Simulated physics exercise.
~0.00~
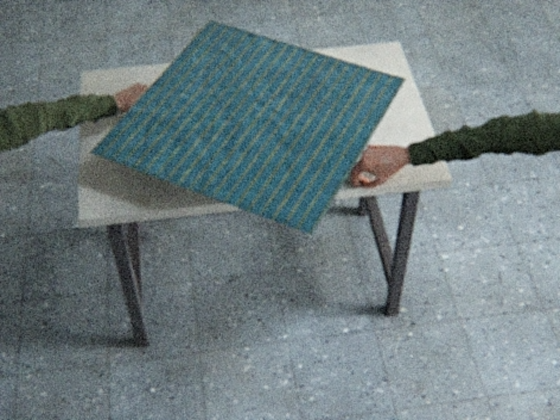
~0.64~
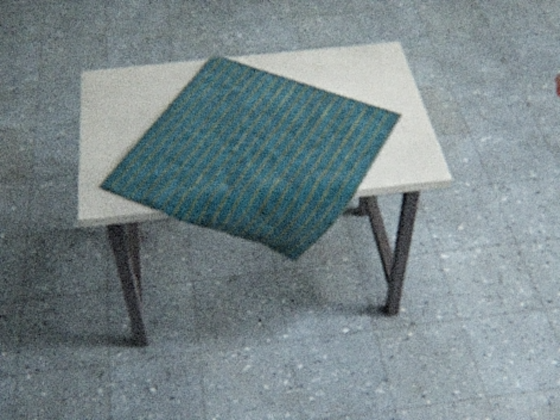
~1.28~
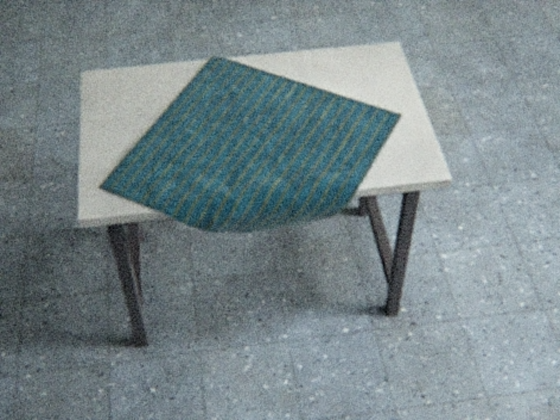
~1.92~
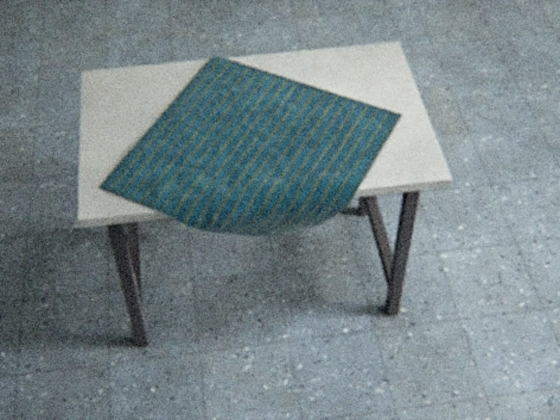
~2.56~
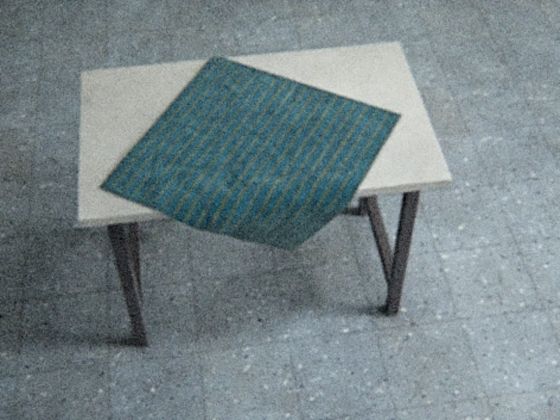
On a pale table, two hands release a teal cloth, whose front corner droops, swings and stays.
